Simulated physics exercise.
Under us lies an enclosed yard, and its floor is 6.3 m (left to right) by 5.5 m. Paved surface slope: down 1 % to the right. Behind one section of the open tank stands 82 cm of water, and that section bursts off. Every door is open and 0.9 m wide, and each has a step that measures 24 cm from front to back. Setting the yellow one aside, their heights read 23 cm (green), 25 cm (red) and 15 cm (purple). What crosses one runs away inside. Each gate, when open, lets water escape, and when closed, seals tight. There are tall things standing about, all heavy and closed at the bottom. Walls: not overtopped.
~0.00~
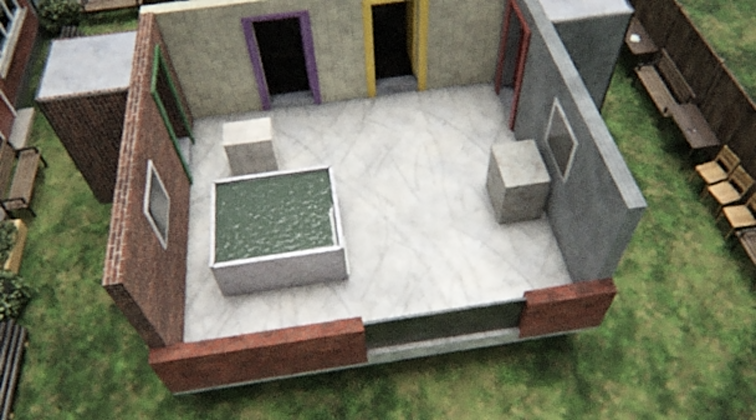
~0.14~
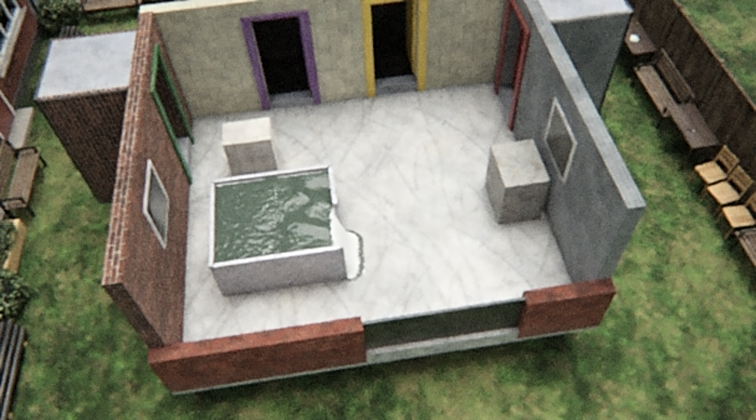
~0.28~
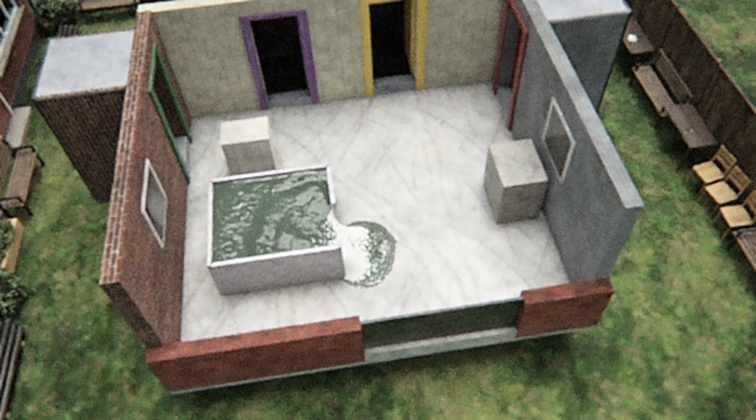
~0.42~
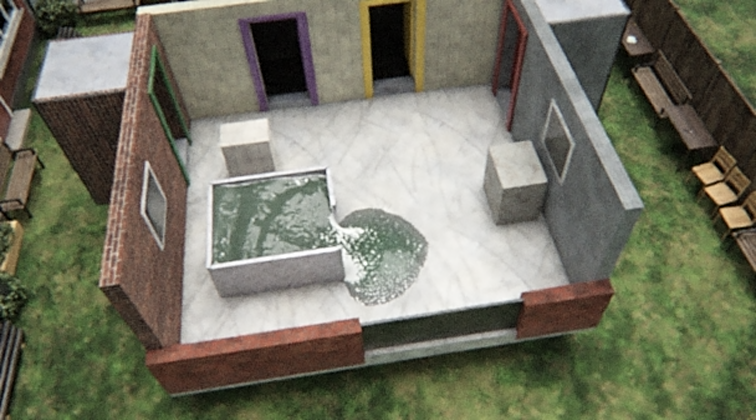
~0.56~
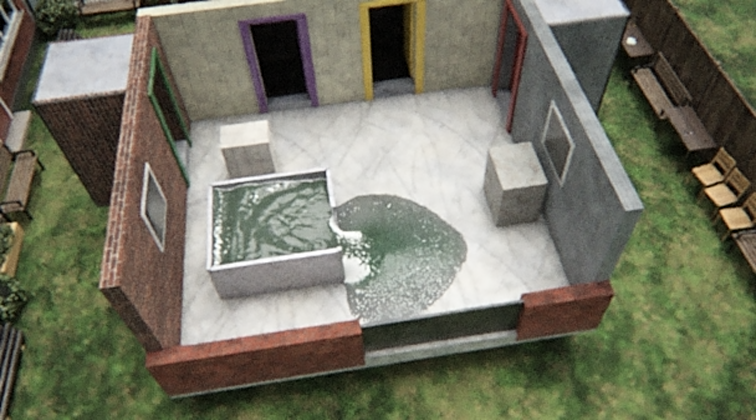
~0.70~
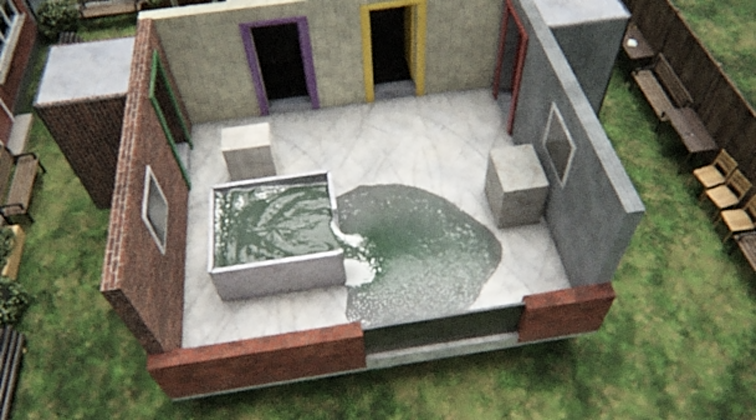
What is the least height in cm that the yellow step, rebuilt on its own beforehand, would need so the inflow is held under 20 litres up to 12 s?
Around 10.5 cm would be enough.
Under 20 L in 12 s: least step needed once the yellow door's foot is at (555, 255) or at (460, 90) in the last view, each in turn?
About 31 cm, then about 17 cm.
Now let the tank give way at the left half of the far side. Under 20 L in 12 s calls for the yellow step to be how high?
Then something near 10.0 cm.
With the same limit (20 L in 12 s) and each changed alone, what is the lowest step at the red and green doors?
You'd want some 13.5 cm at red and some 6.5 cm at green.
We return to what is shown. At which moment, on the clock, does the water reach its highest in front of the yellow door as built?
The level tops out near 6.0 seconds.
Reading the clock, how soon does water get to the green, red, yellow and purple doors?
Green = 6.5 s, red = 2.0 s, yellow = 3.2 s, purple = 4.5 s.
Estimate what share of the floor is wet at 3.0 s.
Close to 45 per cent of it is wet.
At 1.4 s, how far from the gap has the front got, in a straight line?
Some 4.0 m out.
After 1.4 s water covers 35 % of the floor, deepest (44 cm) near (347, 269); it has not reached the yellow door.
After 3.0 s water covers 45 % of the floor, deepest (36 cm) near (540, 232); it has not reached the yellow door.
After 12.0 s water covers 95 % of the floor, deepest (12 cm) near (572, 314); 10 cm at the yellow door, 0 litres in over its 23 cm step.
At the yellow door as built, the water arrived by 3.3 s and peaked near 14 cm at 6.0 s.
Run again over the same 12 s with other heights there, 29 litres in over 9.5 cm, 10 litres over 11.5 cm. The limit of 20 litres is kept from about 10.5 cm up.
